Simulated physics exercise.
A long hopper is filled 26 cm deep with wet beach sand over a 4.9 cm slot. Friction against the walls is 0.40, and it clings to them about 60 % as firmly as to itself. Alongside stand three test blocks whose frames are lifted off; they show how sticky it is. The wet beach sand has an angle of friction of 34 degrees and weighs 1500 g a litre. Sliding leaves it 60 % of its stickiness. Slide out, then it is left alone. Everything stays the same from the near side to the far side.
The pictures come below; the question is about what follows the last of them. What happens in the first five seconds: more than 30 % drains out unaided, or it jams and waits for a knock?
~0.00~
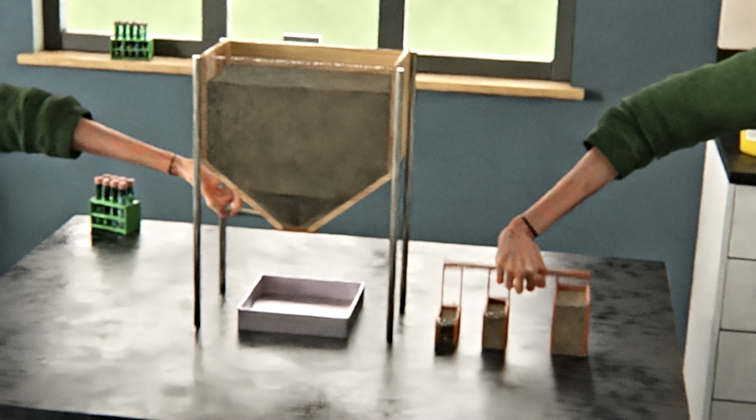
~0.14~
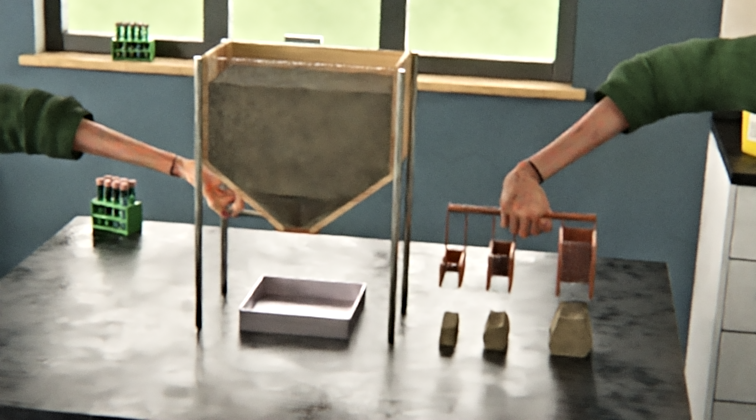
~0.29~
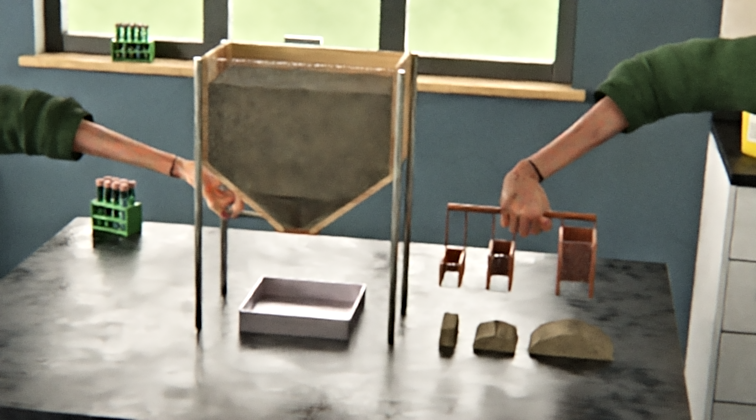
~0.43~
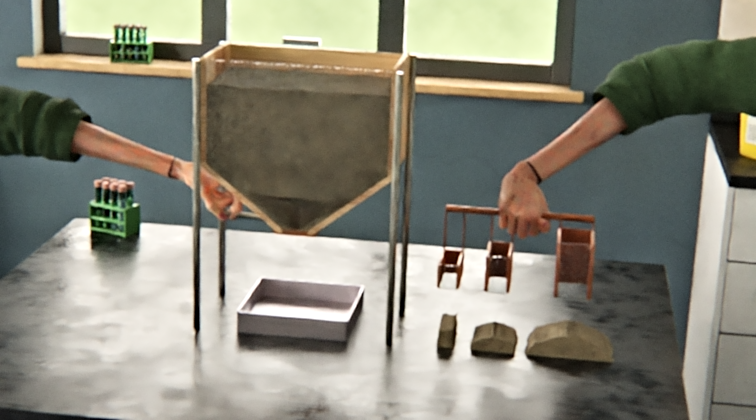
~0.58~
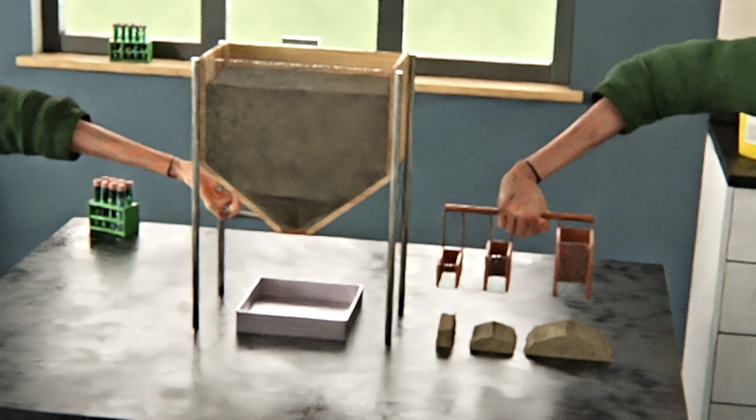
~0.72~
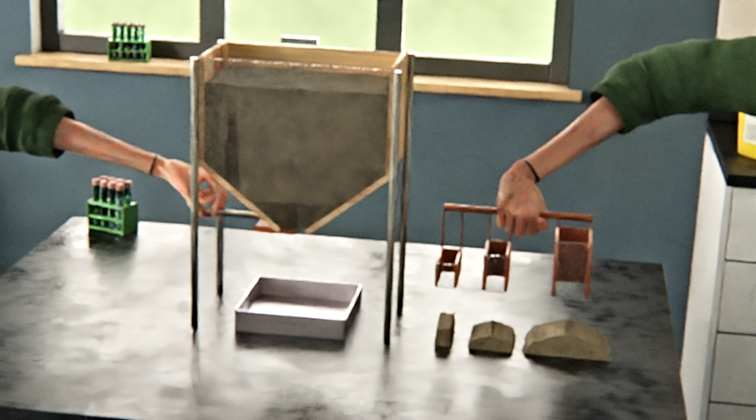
My guess is it escapes.
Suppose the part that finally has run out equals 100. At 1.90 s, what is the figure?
Estimate: Near 20 %.
By 1.07 s, 1 % has run out.
By 1.49 s, 8 % has run out.
By 1.90 s, 14 % has run out.
By 2.32 s, 21 % has run out.
By 5.62 s, at the end, 73 % has run out.
